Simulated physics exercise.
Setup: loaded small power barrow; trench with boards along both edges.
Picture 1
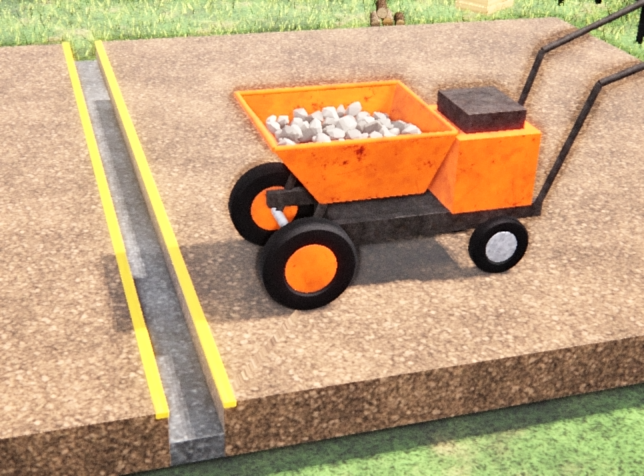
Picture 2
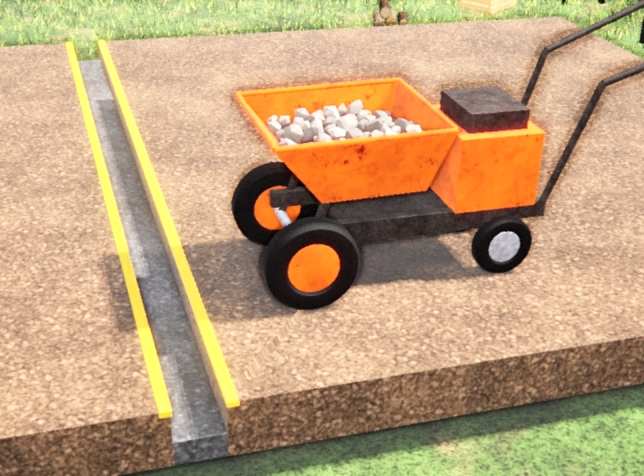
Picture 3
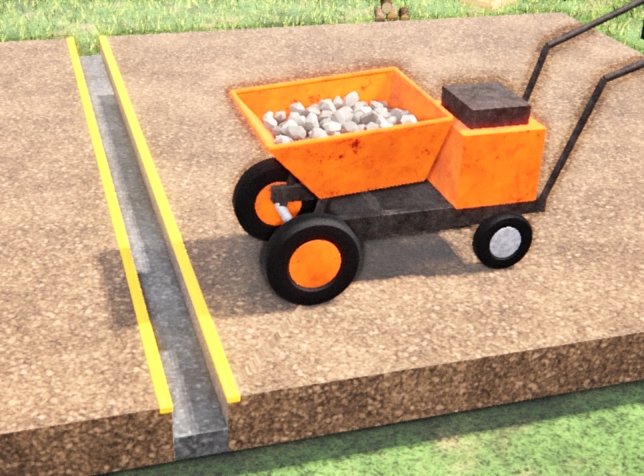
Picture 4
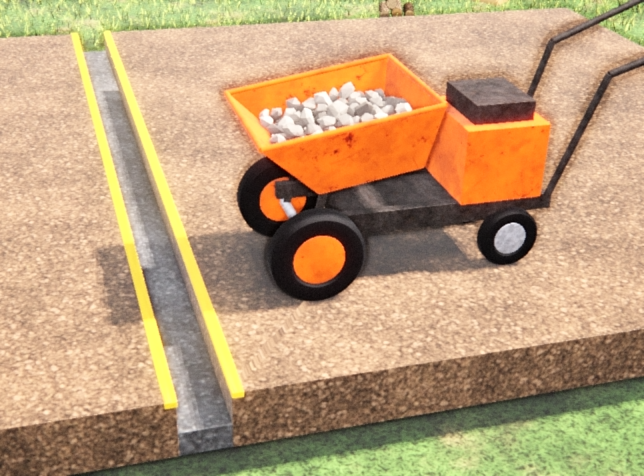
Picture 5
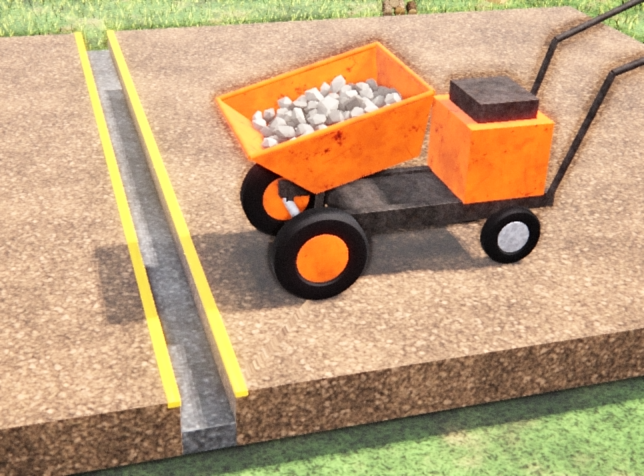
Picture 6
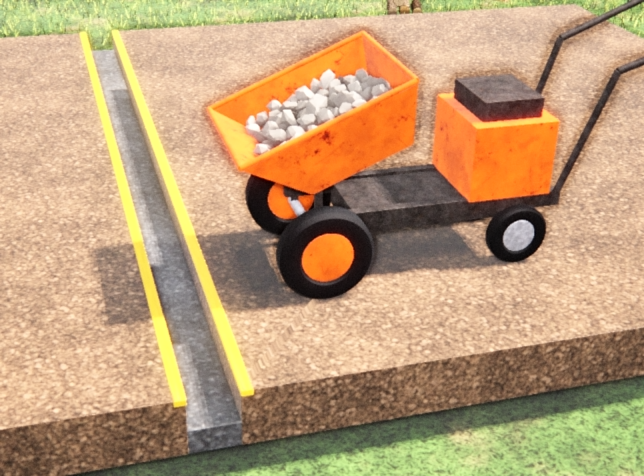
The orange skip of a small power barrow, loaded with broken stones, slowly tilted forward to the left, its back end rising off the frame, while the wheels stayed beside a narrow trench edged with yellow boards.
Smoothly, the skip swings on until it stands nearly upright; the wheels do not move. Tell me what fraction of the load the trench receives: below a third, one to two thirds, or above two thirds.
The trench receives one to two thirds.
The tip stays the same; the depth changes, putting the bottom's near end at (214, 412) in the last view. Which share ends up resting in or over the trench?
40 %.
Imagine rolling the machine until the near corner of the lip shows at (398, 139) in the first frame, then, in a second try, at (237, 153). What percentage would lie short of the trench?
In turn 60 and 0 in a hundred.
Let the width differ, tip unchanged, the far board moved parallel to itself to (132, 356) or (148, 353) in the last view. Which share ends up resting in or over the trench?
The first try lands around 80 %, the second around 70 %.
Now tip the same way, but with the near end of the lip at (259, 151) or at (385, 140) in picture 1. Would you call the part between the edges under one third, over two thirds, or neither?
Spot 1: Less than a third. Spot 2: Under a third.
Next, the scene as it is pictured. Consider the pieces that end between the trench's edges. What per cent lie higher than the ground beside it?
I'd say around 20 percent.
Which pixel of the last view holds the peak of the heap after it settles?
At about (132, 265).
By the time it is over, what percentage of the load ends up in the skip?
Roughly 5 percent.
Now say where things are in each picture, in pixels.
In the first frame, lip of the skip at (275, 150), level; top of the load at (347, 137), broken stones; first edge of the trench at (212, 353); far edge at (149, 362), the trench under half as wide as the skip, and about half as deep as wide.
In the second frame, lip of the skip at (275, 150), tipped barely; top of the load at (366, 139).
In the third frame, lip of the skip at (269, 149), tipped barely; top of the load at (362, 132).
In the fourth frame, lip of the skip at (262, 150), tipped a little; top of the load at (362, 111).
In the fifth frame, lip of the skip at (251, 158), tipped clearly; top of the load at (359, 111).
In the sixth frame, lip of the skip at (241, 169), tipped clearly; top of the load at (355, 100); first edge of the trench at (229, 342); far edge at (167, 351).
Soon, skip tipped steeply; all in the skip.
A while on, skip tipped right over; about half in the skip; about a quarter in or heaped over the trench; about a quarter beyond it.
Towards the end, skip tipped right over; a stray few in the skip; about half in or heaped over the trench; about half beyond it.
Finally, skip tipped right over; a stray few in the skip; about half in or heaped over the trench; about half beyond it.
